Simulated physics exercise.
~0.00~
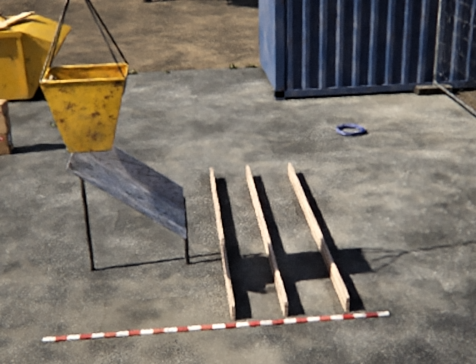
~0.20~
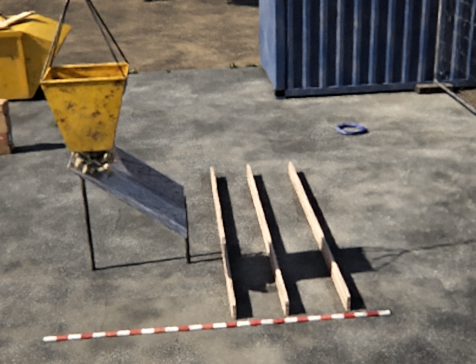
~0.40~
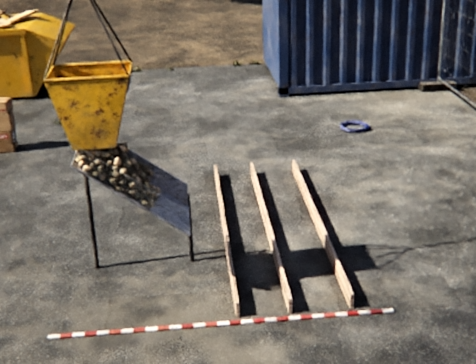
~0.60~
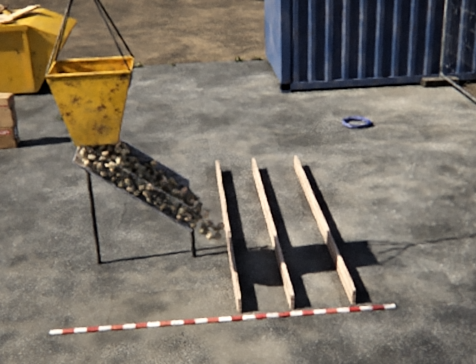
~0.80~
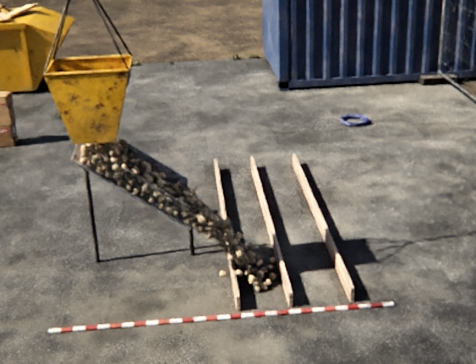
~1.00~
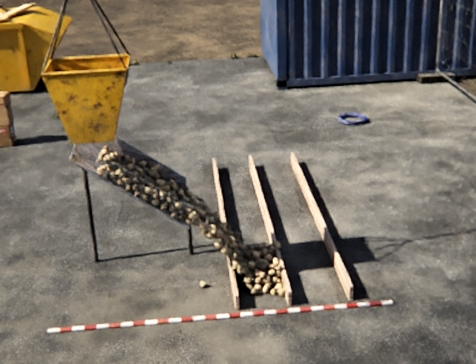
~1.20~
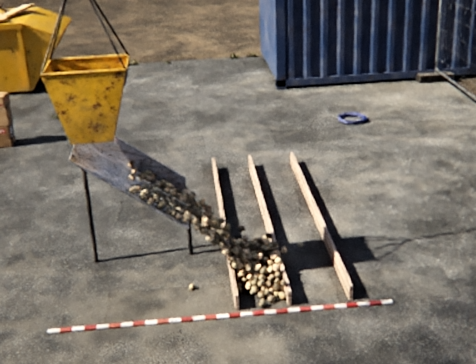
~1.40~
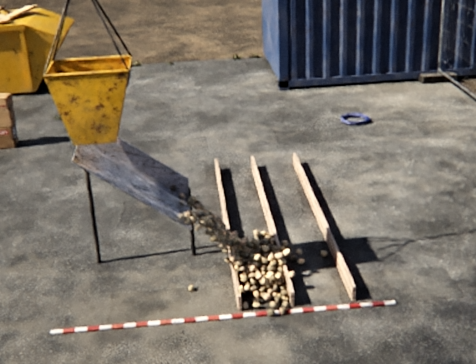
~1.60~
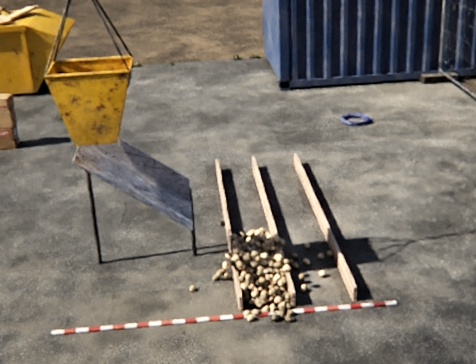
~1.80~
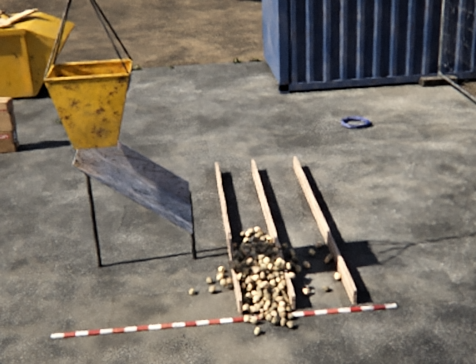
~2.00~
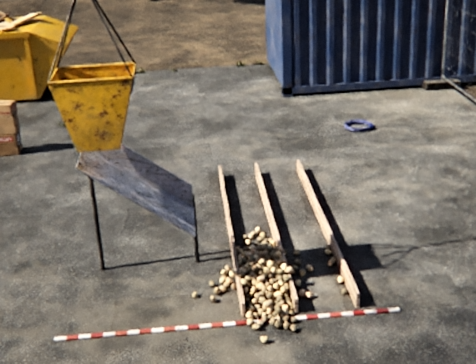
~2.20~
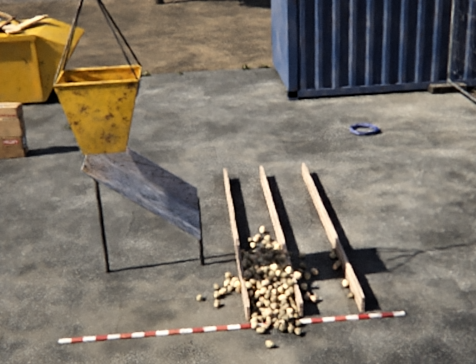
A yellow hopper drops stones down a sloping steel sheet, and most settle between the left planks.
